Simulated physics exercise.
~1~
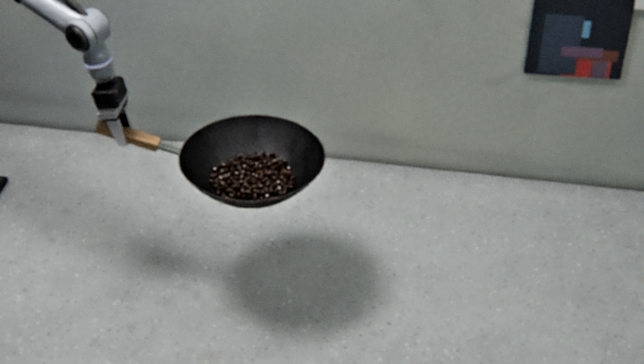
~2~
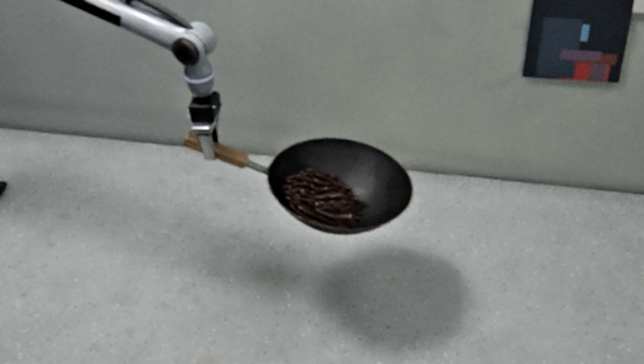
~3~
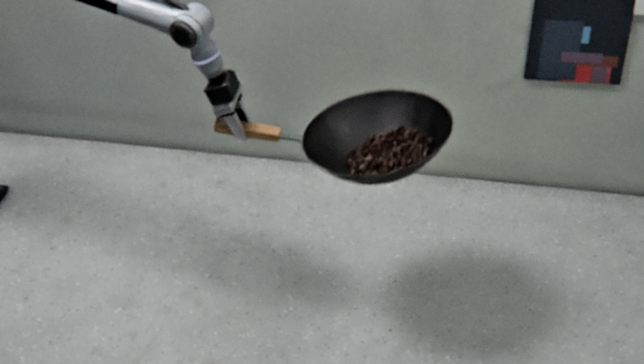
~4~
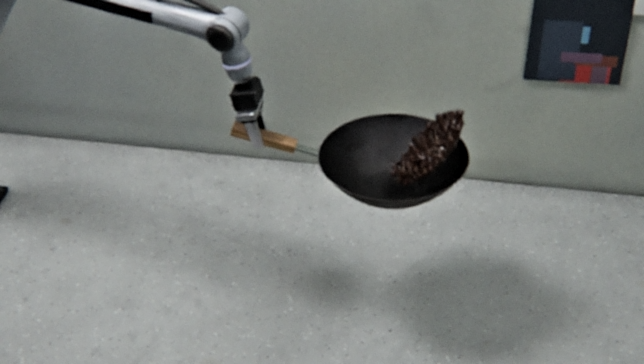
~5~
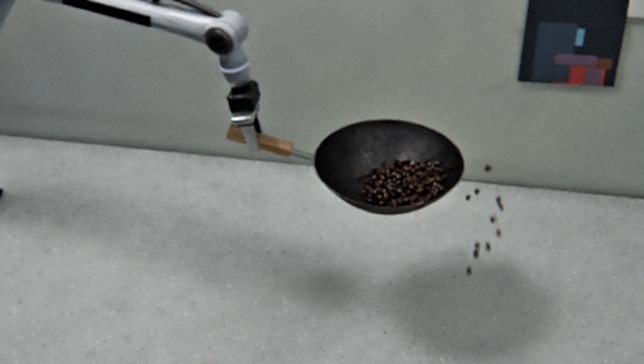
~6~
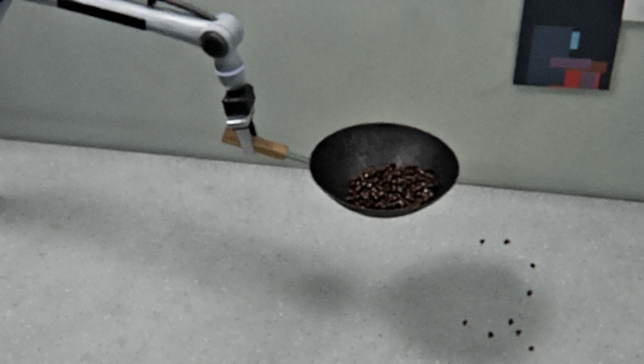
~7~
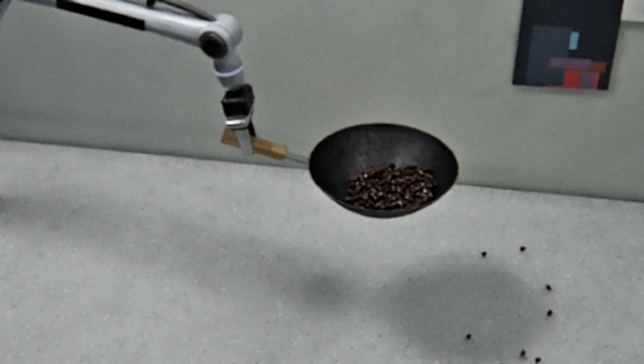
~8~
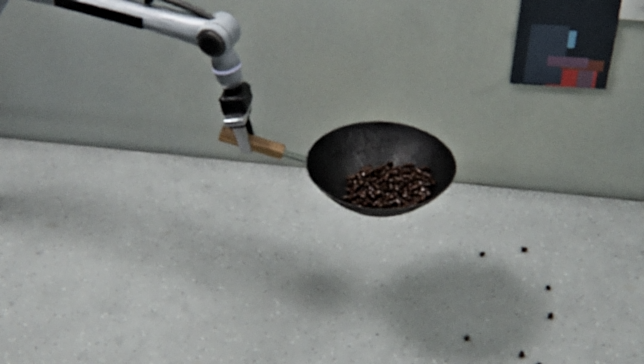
A robot arm swung a dark wok of brown beans to the right, tipped it and tossed the beans up against the far side, where a few flew over the rim and scattered on the grey surface while most settled back in the wok, which ended up held still.
